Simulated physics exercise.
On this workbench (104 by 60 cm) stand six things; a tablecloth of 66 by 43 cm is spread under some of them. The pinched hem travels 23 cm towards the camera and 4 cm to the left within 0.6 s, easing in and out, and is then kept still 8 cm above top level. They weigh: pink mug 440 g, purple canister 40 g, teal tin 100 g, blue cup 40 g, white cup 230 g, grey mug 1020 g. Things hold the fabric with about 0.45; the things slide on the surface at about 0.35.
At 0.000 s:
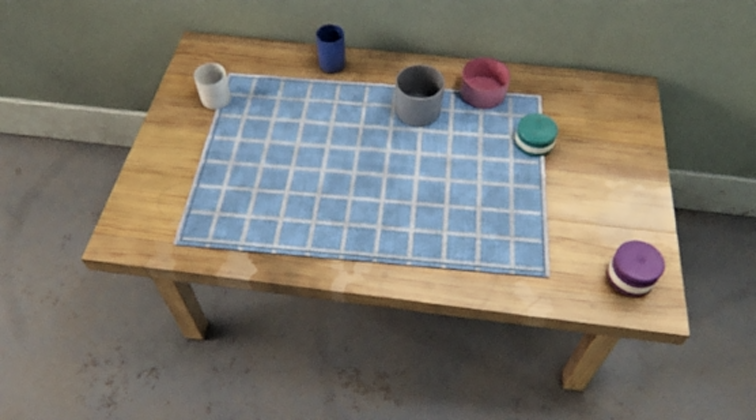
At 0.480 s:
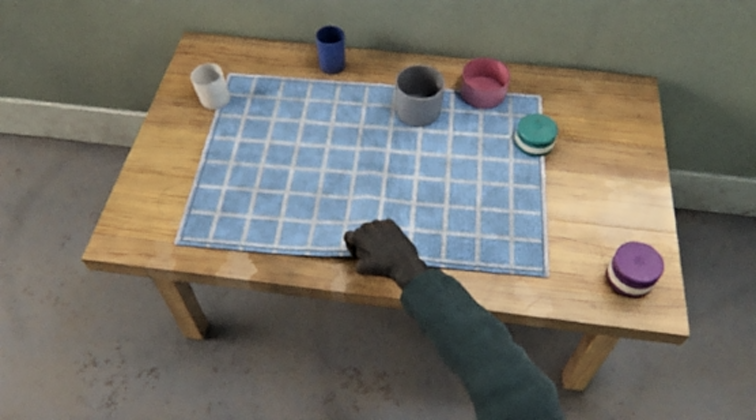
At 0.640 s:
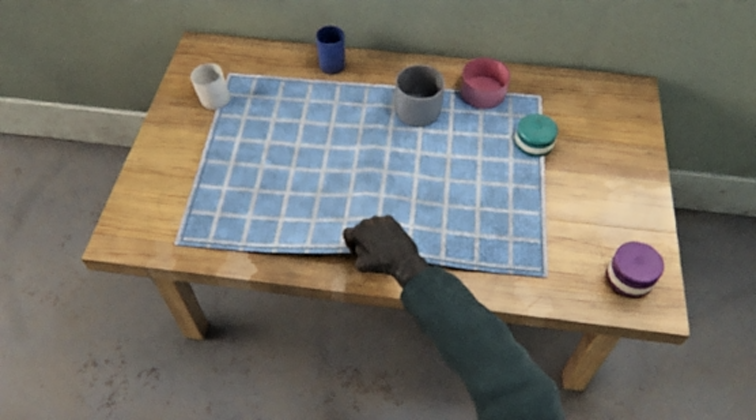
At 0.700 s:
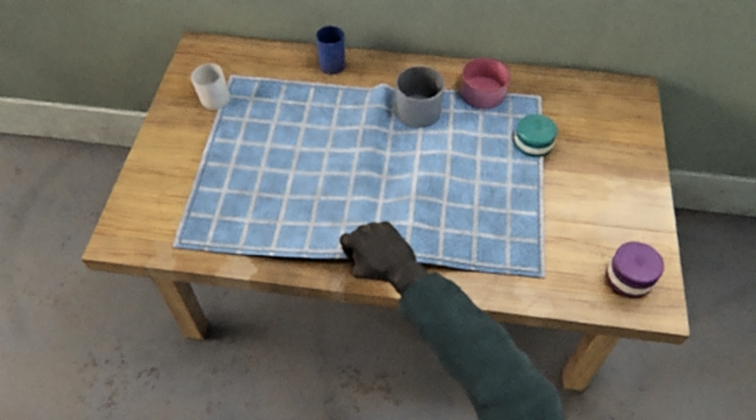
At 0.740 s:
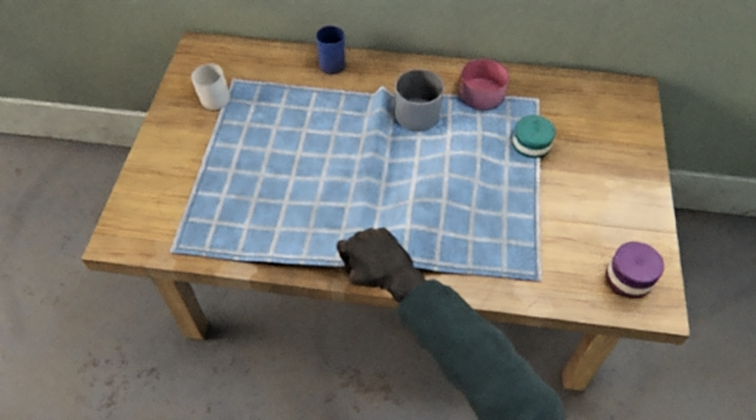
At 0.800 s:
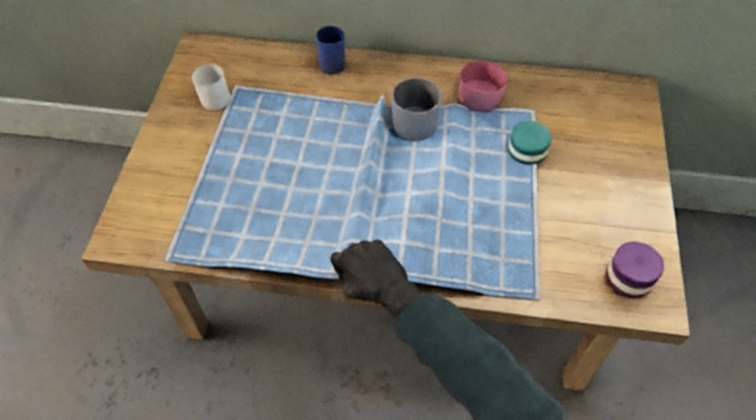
A gloved or dark hand reached in and pinched the near edge of the blue checked tablecloth, then tugged it slightly towards the viewer, creasing it and shifting the grey mug and teal tin a little.
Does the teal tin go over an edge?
The teal tin remains up there.
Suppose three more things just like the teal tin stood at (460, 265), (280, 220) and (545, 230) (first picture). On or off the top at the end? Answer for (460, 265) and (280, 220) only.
In turn: Drops off, drops off.
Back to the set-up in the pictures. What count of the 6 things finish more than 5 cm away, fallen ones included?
I count 2.
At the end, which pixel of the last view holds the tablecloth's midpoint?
Around (343, 256).
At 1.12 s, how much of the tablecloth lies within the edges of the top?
Some 60 per cent of it.
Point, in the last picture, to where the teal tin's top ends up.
Near (496, 216).
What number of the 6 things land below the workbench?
That makes 0.
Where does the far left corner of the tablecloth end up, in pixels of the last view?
Around (171, 189).
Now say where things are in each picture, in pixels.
Shows, teal tin (538, 127); tablecloth corners (174, 244) (541, 96) (549, 277), in the first frame.
Shows, tablecloth corners (175, 244) (541, 96); grip (358, 256), in the second frame.
Shows, tablecloth corners (175, 245) (541, 96); grip (358, 253), in the third frame.
Shows, tablecloth corners (173, 247) (540, 97); grip (355, 259), in the fourth frame.
Shows, grey mug (420, 86); teal tin (536, 129); tablecloth corners (170, 252) (538, 99); grip (352, 265), in the fifth frame.
Shows, teal tin (532, 135); tablecloth corners (165, 261) (236, 86) (534, 111) (539, 300); grip (346, 277), in the sixth frame.
By 0.9 s, 90 % of the tablecloth is still over the top; teal tin 8 cm off its start, grey mug 10 cm off its start, pink mug 1 cm off its start.
By 1.0 s, 75 % of the tablecloth is still over the top; teal tin 14 cm off its start, grey mug 17 cm off its start, pink mug 1 cm off its start.
By 1.1 s, 60 % of the tablecloth is still over the top; teal tin 21 cm off its start at (498, 205), grey mug 24 cm off its start at (387, 174), pink mug 1 cm off its start at (484, 78).
By 1.2 s, 55 % of the tablecloth is still over the top; teal tin 23 cm off its start, grey mug 26 cm off its start, pink mug 1 cm off its start.
By 2.8 s, 55 % of the tablecloth is still over the top; teal tin 23 cm off its start at (496, 216), grey mug 26 cm off its start at (383, 183).
